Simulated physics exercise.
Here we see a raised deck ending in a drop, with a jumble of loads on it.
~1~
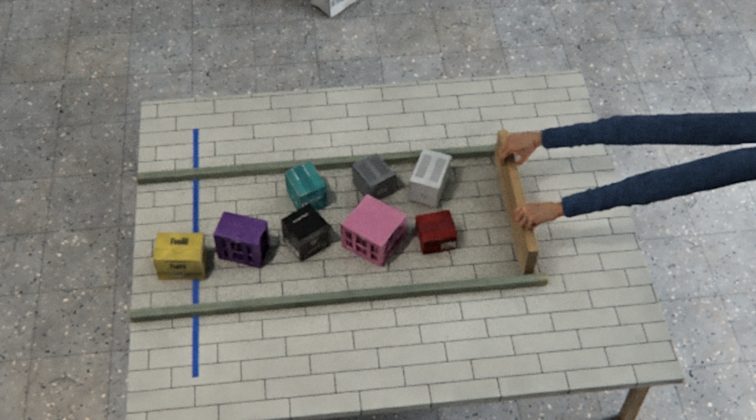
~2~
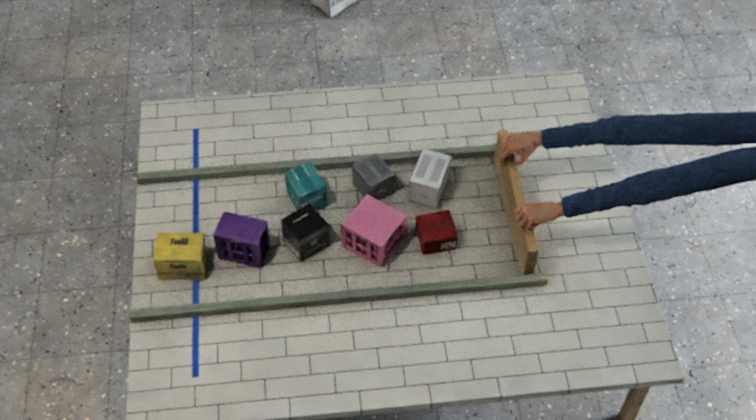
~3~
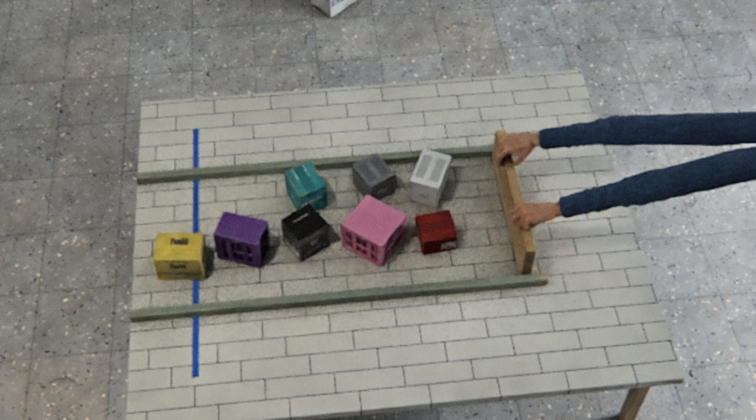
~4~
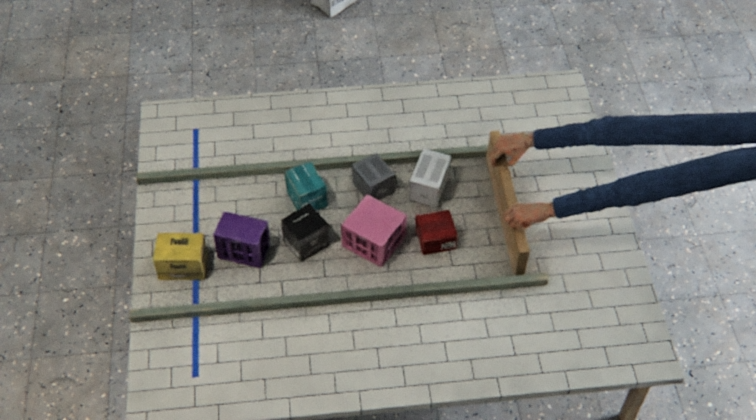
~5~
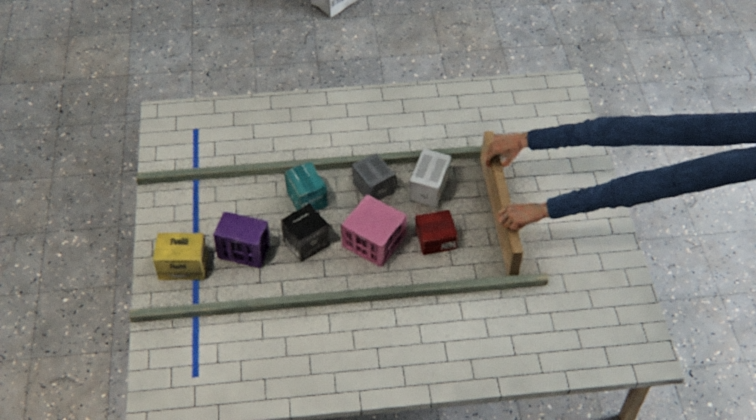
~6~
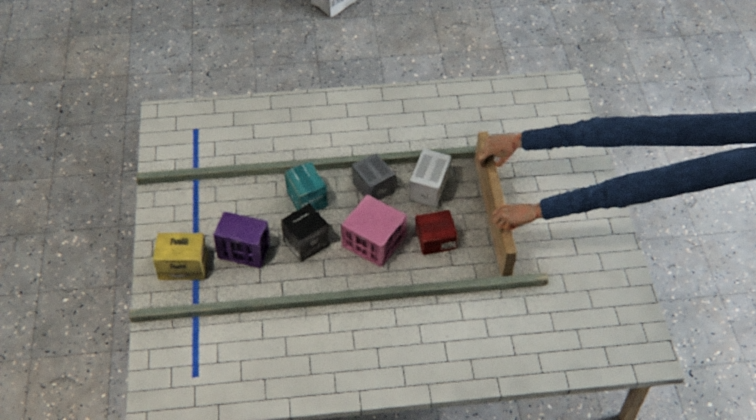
Two hands in blue sleeves slid a wooden plank a short way left between two green rails, toward a group of colorful boxes and crates near a blue tape line, while the boxes stayed still.
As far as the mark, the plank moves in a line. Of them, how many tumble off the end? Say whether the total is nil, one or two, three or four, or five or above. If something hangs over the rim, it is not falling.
The total is three or four.
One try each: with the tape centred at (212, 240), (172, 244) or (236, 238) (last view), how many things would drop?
2, 6, 2.
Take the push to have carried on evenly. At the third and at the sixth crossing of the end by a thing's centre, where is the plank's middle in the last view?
(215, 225), then (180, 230).
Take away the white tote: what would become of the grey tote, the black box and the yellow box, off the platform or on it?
Note: Grey tote stays up top / black box stays up top / yellow box falls away.
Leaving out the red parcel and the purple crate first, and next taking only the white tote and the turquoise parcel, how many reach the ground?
Count: 2 (first case); 2 (second).
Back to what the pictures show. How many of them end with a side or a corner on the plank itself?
I count 2 of them.
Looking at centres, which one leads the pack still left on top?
That's the pink crate.
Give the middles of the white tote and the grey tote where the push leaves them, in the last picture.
The white tote at (179, 203), the grey tote at (149, 193).
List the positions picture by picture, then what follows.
The first frame shows yellow box (181, 256); purple crate (242, 240); black box (305, 233); plank (515, 201); tape (196, 242).
The second frame shows purple crate (242, 240); white tote (430, 179).
The third frame shows black box (305, 233); pink crate (374, 231).
The fourth frame shows yellow box (181, 257); red parcel (436, 232).
The fifth frame shows purple crate (242, 240); turquoise parcel (306, 189).
The sixth frame shows yellow box (181, 257); purple crate (242, 240); black box (305, 233); plank (494, 203); tape (196, 242).
Soon after, none off yet; yellow box at rest near (181, 257); purple crate at rest near (242, 240); black box moved about its own width near (275, 220).
At rest, the number that fall off is three or four; fallen, turquoise parcel, purple crate and yellow box.
